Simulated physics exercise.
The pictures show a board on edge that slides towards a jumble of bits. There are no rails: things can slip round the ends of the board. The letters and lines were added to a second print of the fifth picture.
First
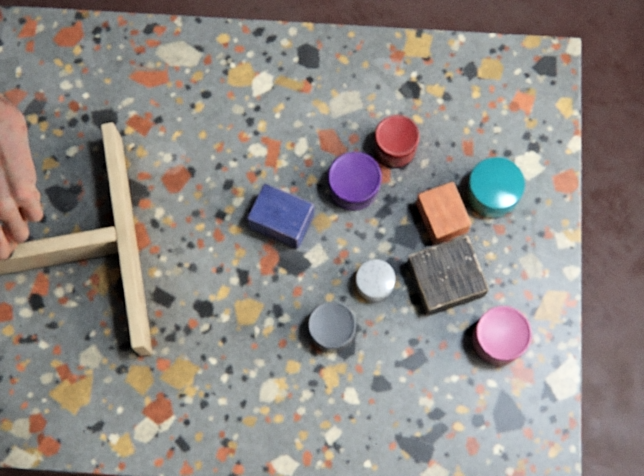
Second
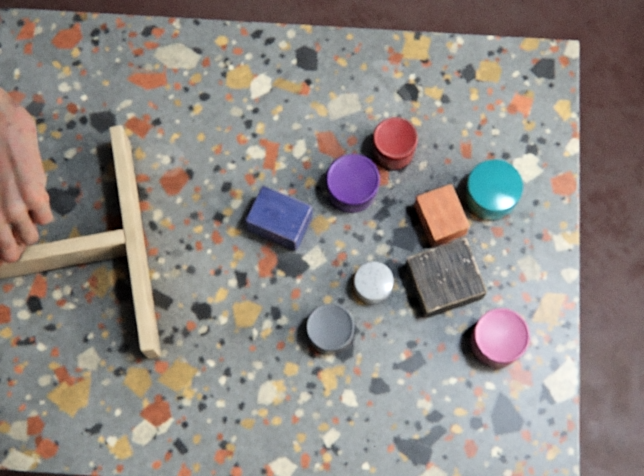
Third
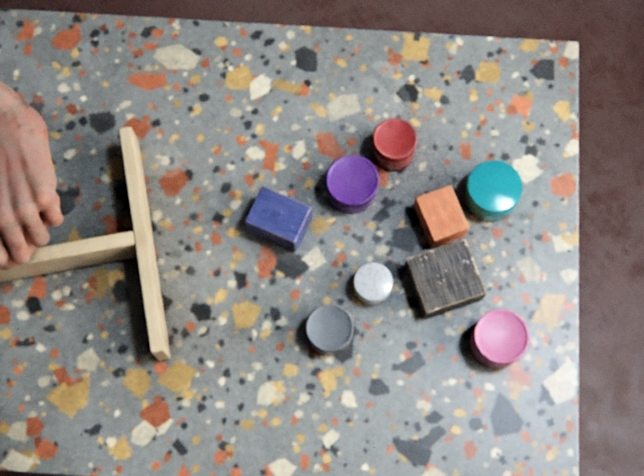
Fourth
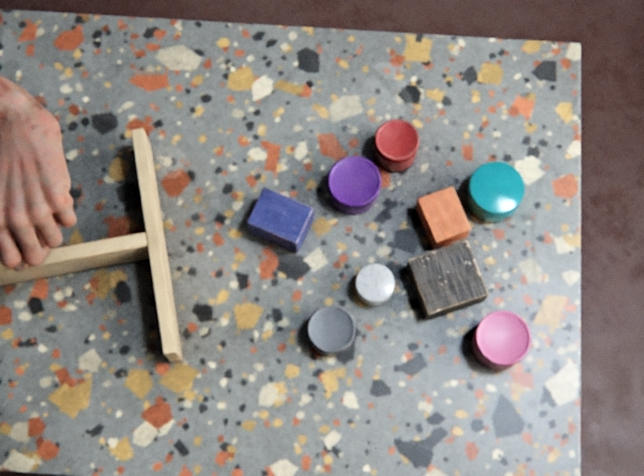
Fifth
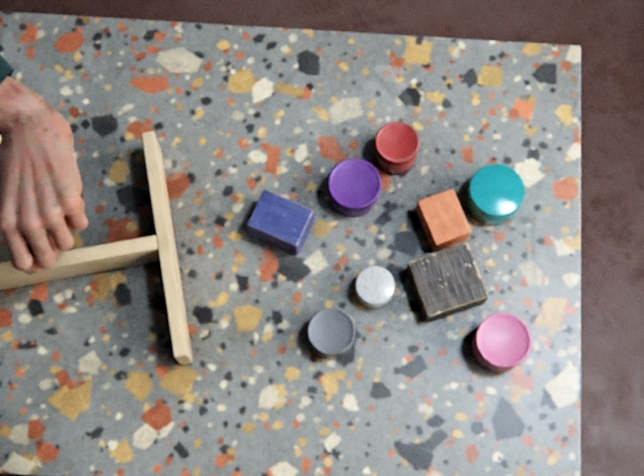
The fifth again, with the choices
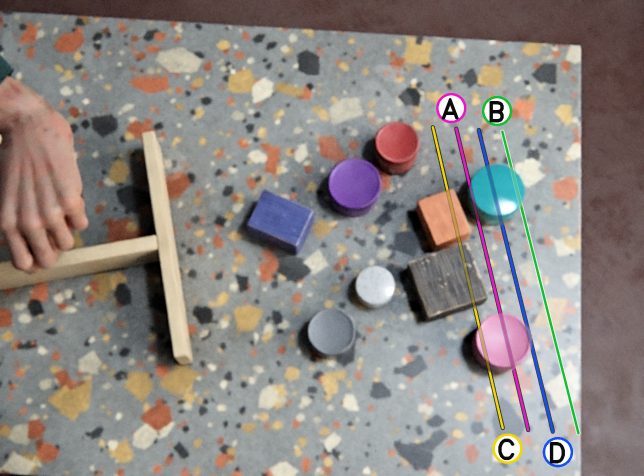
A hand at the left edge holds a pale wooden T-shaped pusher on a speckled terrazzo tabletop, seen from above. To the right sit a blue block, purple, red, teal, pink, grey and whitish round pieces, an orange block and a dark block. The hand slides the upright board steadily rightward towards the pieces, which stay in place, while the view wavers very slightly.
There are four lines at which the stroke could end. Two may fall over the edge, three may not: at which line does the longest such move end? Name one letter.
The farthest such stop is D.
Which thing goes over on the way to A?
It is the turquoise pot.
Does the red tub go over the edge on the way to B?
No.
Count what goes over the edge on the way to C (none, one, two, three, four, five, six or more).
In all, none.
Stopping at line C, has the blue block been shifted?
Yes.
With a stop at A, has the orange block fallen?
No.
On the marked copy, A at (491, 273); B at (539, 276); C at (466, 271); D at (514, 274).
Following D. Soon after the start, board (289, 249); purple jar (360, 186); blue block (325, 222).
Later, board (417, 257); turquoise pot (527, 190); black block (495, 274).
In the end, board (516, 264); turquoise pot over the edge; black block over the edge; two fallen.
As for the rest, A is within the limit but short; B drops four; C is within the limit but short.
